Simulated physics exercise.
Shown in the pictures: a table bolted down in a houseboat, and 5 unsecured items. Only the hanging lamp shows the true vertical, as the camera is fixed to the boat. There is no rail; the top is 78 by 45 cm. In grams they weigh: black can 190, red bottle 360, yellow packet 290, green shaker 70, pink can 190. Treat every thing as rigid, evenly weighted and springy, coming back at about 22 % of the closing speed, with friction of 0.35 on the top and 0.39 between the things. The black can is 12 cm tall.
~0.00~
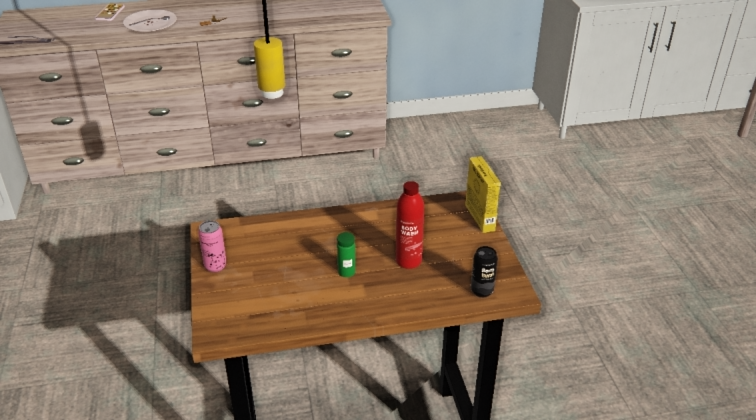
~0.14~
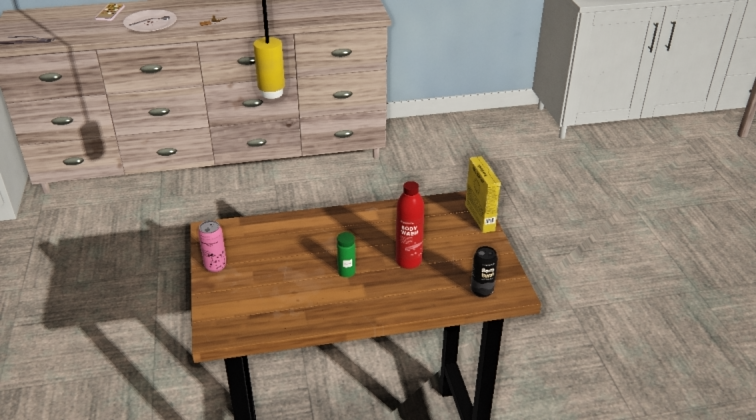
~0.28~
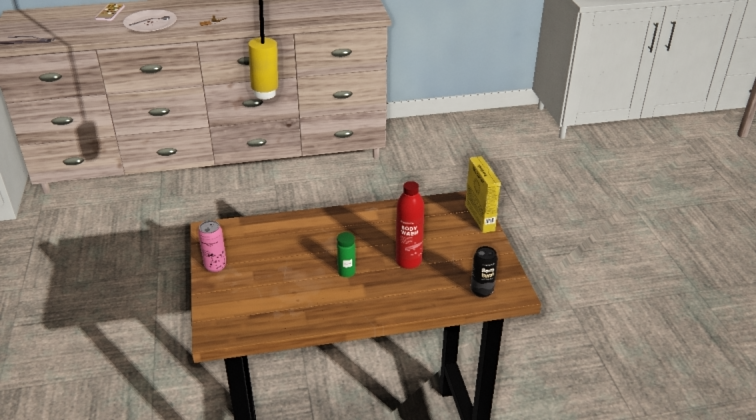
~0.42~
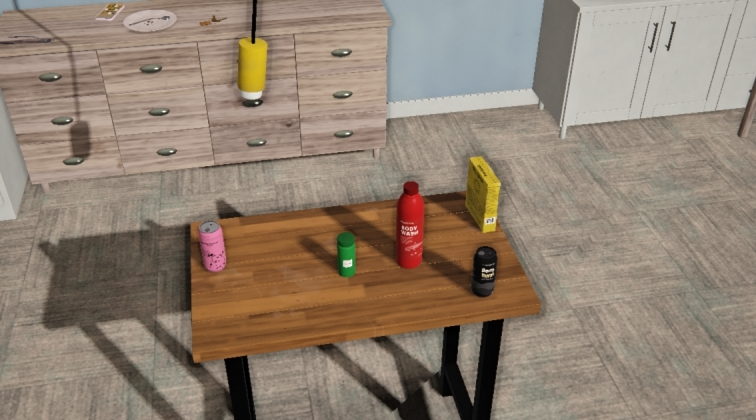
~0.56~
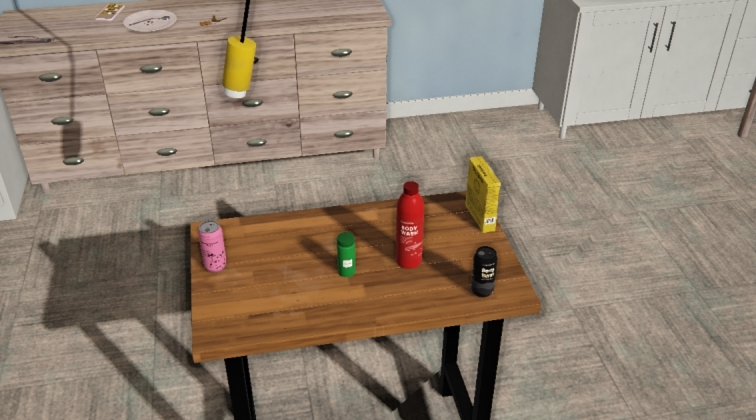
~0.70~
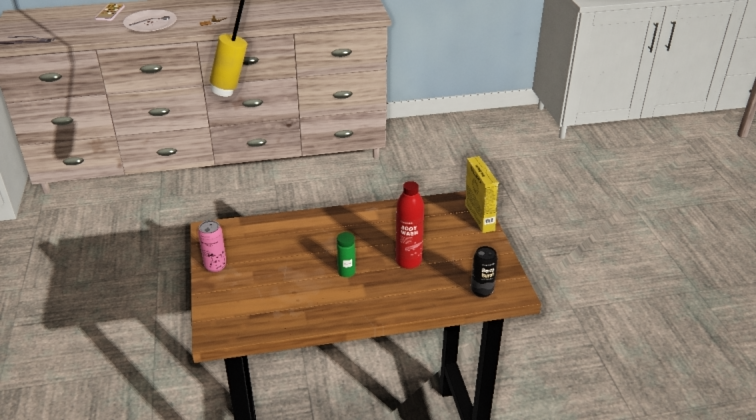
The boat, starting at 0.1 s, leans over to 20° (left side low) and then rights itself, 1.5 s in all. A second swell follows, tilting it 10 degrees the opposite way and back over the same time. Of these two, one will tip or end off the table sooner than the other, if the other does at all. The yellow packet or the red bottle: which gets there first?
The former one of the two.
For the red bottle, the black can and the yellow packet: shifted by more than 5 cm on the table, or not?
Here is how it goes: The red bottle moves off; next, the black can remains near its start; last, the yellow packet moves off.
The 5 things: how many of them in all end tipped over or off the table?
Total: 3.
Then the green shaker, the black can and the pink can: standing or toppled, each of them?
Final state - green shaker: Goes over; black can: Remains on its base; pink can: Remains on its base.
By 1.20 s, heel 11°, left side down; yellow packet on its side near (410, 224); red bottle rocked 45° off its seat near (371, 232).
By 1.50 s, heel 1°, left side down; red bottle on its side near (328, 244); yellow packet on its side near (402, 225); green shaker on its side.
When it is over (5.5 s), lying over on the table, red bottle, yellow packet and green shaker; the other 2 within 5 cm of the start. End places, in pixels of the last picture, yellow packet near (403, 224), red bottle near (330, 234). Yellow packet went at 0.90 s; red bottle went at 1.16 s.
